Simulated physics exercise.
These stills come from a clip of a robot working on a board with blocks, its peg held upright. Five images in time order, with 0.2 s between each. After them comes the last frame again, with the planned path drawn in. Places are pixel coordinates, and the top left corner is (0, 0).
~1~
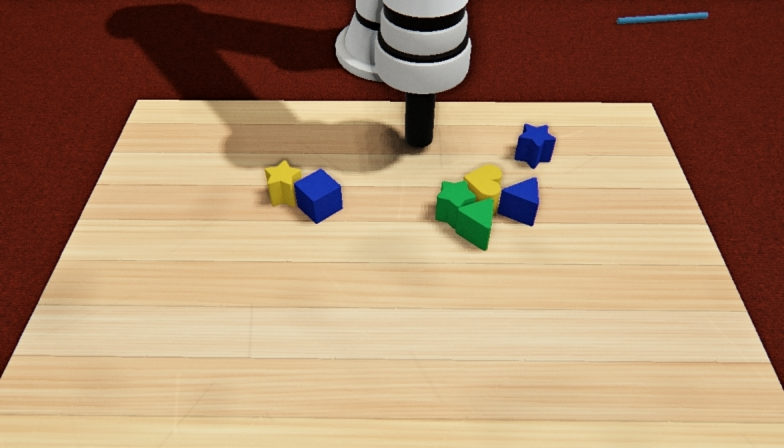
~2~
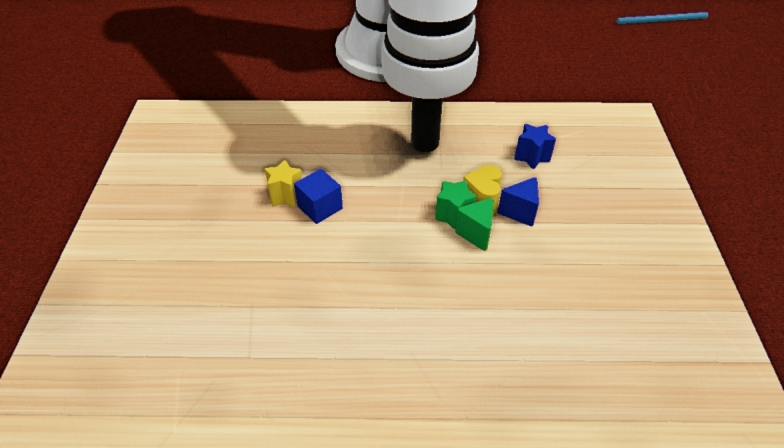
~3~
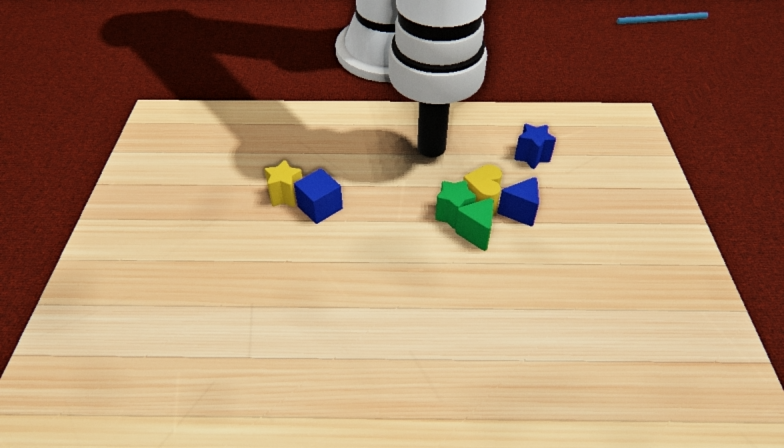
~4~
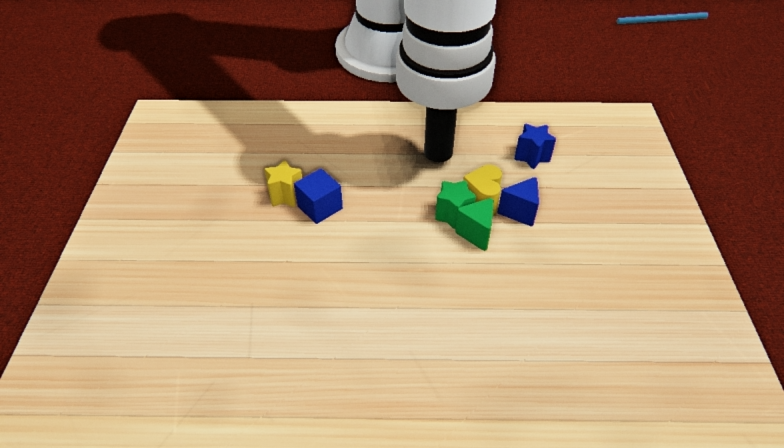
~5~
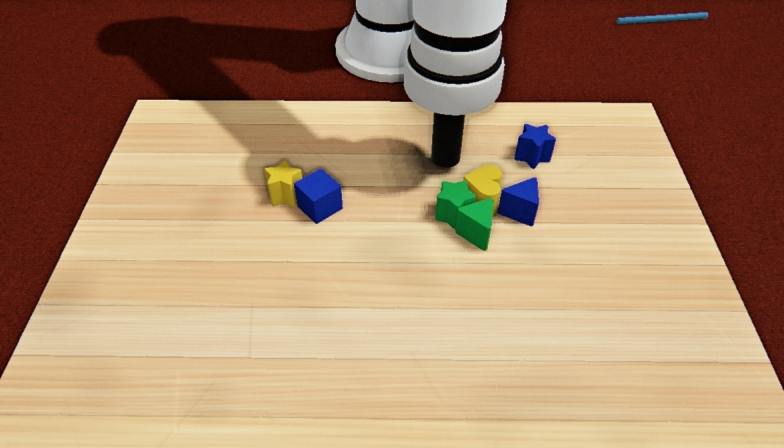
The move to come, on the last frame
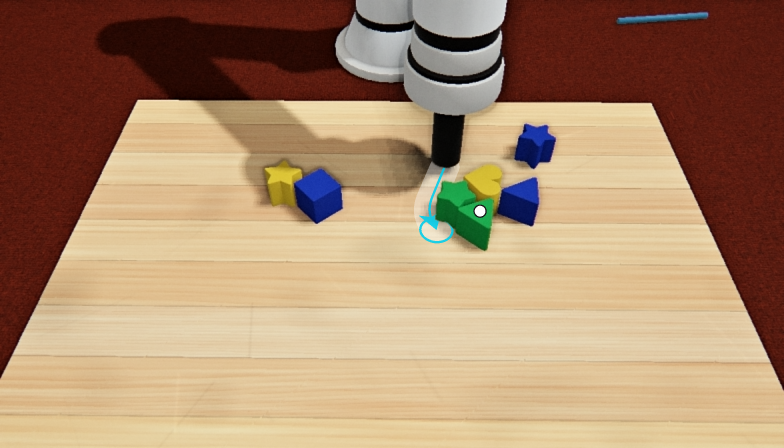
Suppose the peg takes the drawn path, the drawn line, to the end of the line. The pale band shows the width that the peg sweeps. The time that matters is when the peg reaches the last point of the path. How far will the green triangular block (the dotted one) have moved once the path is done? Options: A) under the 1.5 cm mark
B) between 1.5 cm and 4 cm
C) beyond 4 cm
That would be B.
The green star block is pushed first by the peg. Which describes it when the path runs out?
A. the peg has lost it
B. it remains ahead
The one that fits is B, it remains ahead.
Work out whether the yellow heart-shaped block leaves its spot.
That block stays in place.
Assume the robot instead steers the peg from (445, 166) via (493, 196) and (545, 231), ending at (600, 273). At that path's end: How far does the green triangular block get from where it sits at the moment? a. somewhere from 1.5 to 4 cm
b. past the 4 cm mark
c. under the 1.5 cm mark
a
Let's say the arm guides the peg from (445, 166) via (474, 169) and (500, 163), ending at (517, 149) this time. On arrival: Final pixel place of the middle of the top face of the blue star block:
The spot you're after is about (554, 129) in the image.
The line goes from (445, 166) by way of (437, 186) and (430, 207) to (436, 230); the dot is on the green triangular block.
The first path, step by step. Halfway along, peg (433, 188); green star block (456, 194).
At the end, peg (437, 222); green star block (467, 221), turned 50° anticlockwise; green triangular block (499, 222), turned 65° anticlockwise; yellow heart-shaped block unmoved.
